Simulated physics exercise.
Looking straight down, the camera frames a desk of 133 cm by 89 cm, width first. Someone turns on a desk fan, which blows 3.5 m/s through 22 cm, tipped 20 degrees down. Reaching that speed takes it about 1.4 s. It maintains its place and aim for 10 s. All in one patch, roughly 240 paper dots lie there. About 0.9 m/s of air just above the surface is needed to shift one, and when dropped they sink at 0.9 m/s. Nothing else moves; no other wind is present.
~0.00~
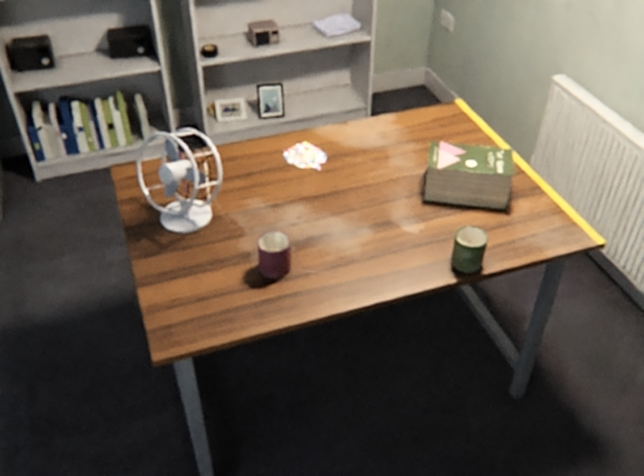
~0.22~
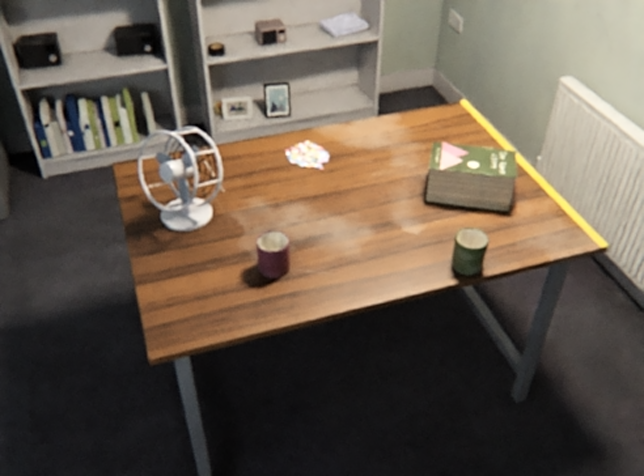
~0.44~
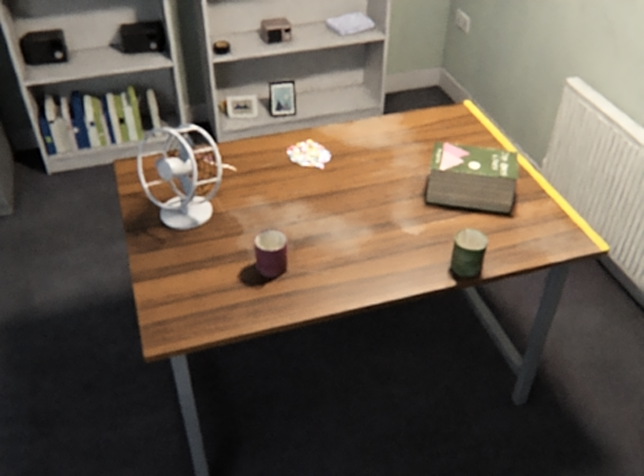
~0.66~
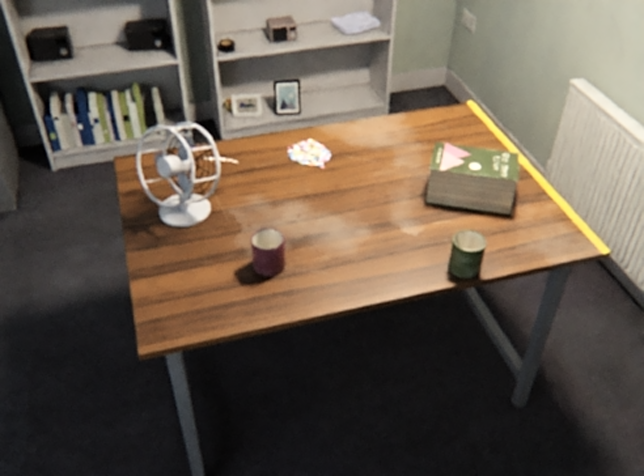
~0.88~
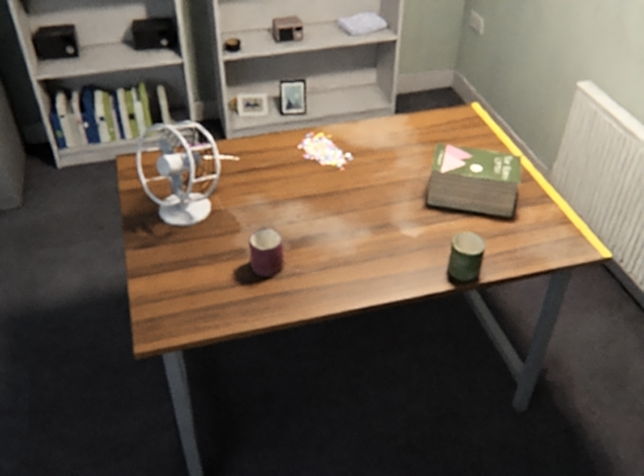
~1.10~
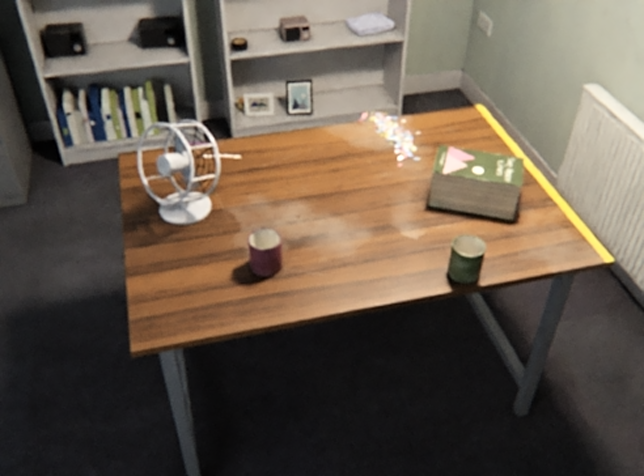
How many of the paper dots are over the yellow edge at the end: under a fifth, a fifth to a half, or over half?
I'd bet the portion over that edge ends up at least a fifth but no more than a half.
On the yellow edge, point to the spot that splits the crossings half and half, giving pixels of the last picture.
Roughly at pixel (494, 120).
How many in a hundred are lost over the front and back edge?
About 0 per cent front and 60 per cent back.
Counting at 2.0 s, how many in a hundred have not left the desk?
Around 0 in a hundred are still there.
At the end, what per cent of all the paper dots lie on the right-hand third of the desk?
Roughly 0 in a hundred.
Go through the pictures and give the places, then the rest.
In the first picture, the middle of the paper dots is near (306, 156), none has stirred yet and the mouth of the desk fan is at (179, 171).
In the second picture, the middle of the paper dots is near (308, 156), none has stirred yet and the yellow edge is centred on (527, 163).
In the third picture, the middle of the paper dots is near (309, 155), none has stirred yet, the top of a book is at (475, 160) and the top of a mug is at (270, 240).
In the fourth picture, the middle of the paper dots is near (310, 154) and none has stirred yet.
In the fifth picture, the middle of the paper dots is near (323, 149), the farthest in sight from the desk fan is at (330, 137) and about 70 % have left their places.
In the sixth picture, the middle of the paper dots is near (391, 129), the farthest in sight from the desk fan is at (404, 121) and all have left their places.
After 2.0 s the count stands so, 38 % are over the yellow edge.
After 3.2 s the count stands so, 38 % are over the yellow edge.
After 5.5 s the count stands so, 38 % are over the yellow edge.
After 10.0 s, at the end, 38 % are over the yellow edge.
